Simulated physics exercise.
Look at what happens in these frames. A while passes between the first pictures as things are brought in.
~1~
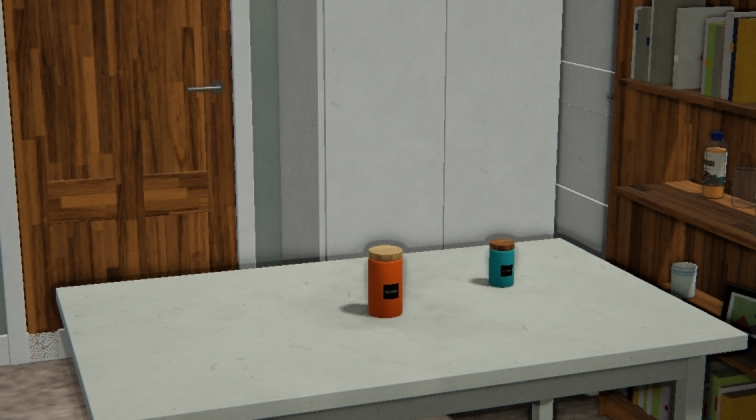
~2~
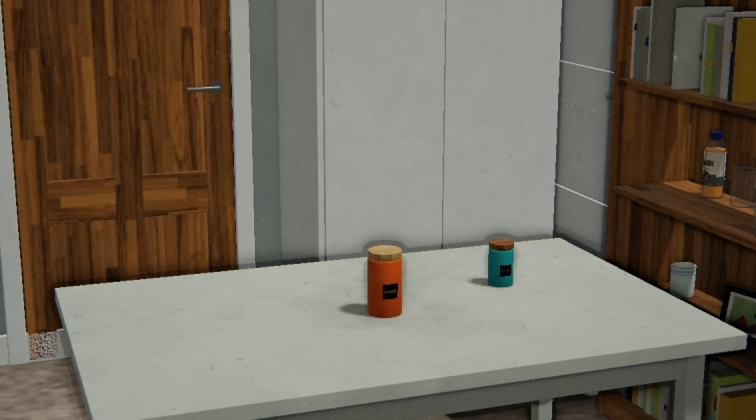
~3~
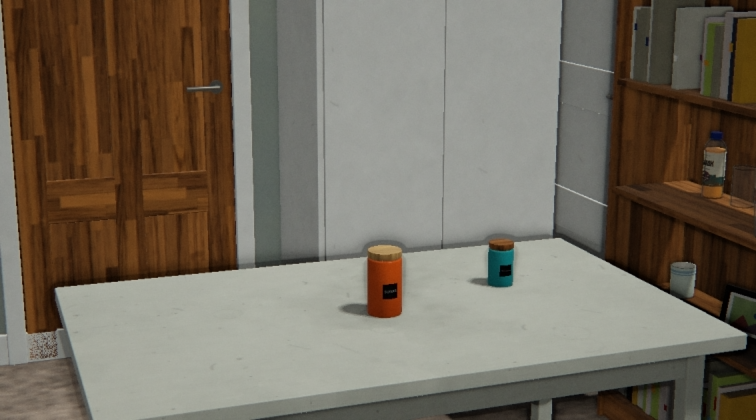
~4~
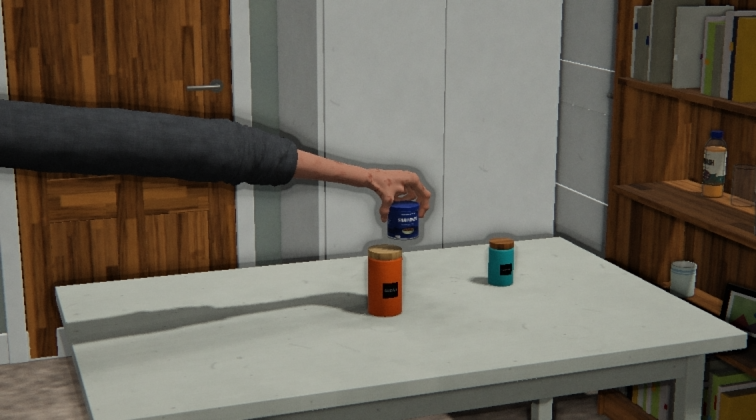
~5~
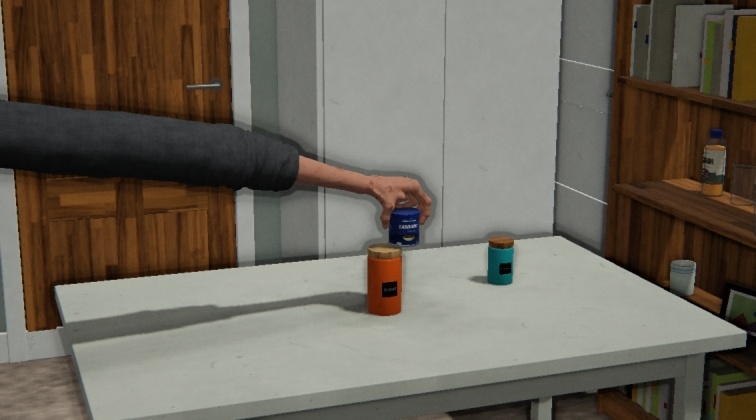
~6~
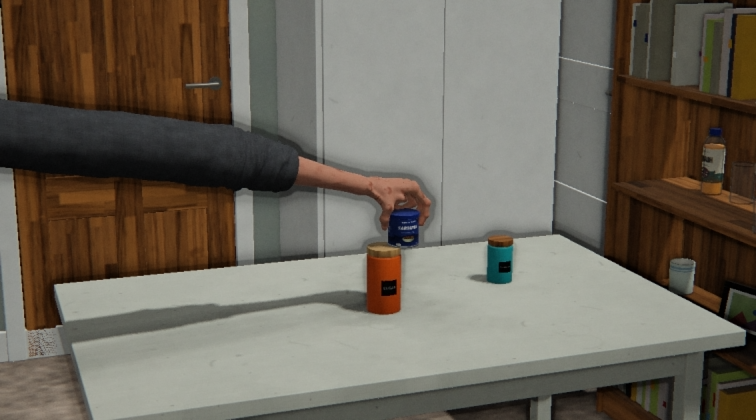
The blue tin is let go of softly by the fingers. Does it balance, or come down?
The tower does not stay put.
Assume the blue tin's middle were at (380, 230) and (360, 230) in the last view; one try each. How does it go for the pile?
Well, on the first go it stays steady, and on the second it tumbles down.
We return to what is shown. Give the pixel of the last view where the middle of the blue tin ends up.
Close to pixel (425, 290).
Then, 0.30 s past the last view, blue tin now fallen.
Then, 0.40 s past the last view, things are still on the move.
Then, 1.10 s past the last view, nothing new.
Finally, fallen, blue tin; the other 2 still in place. Final places as the last picture's camera would see them, blue tin near (426, 290). The pile loses its balance.
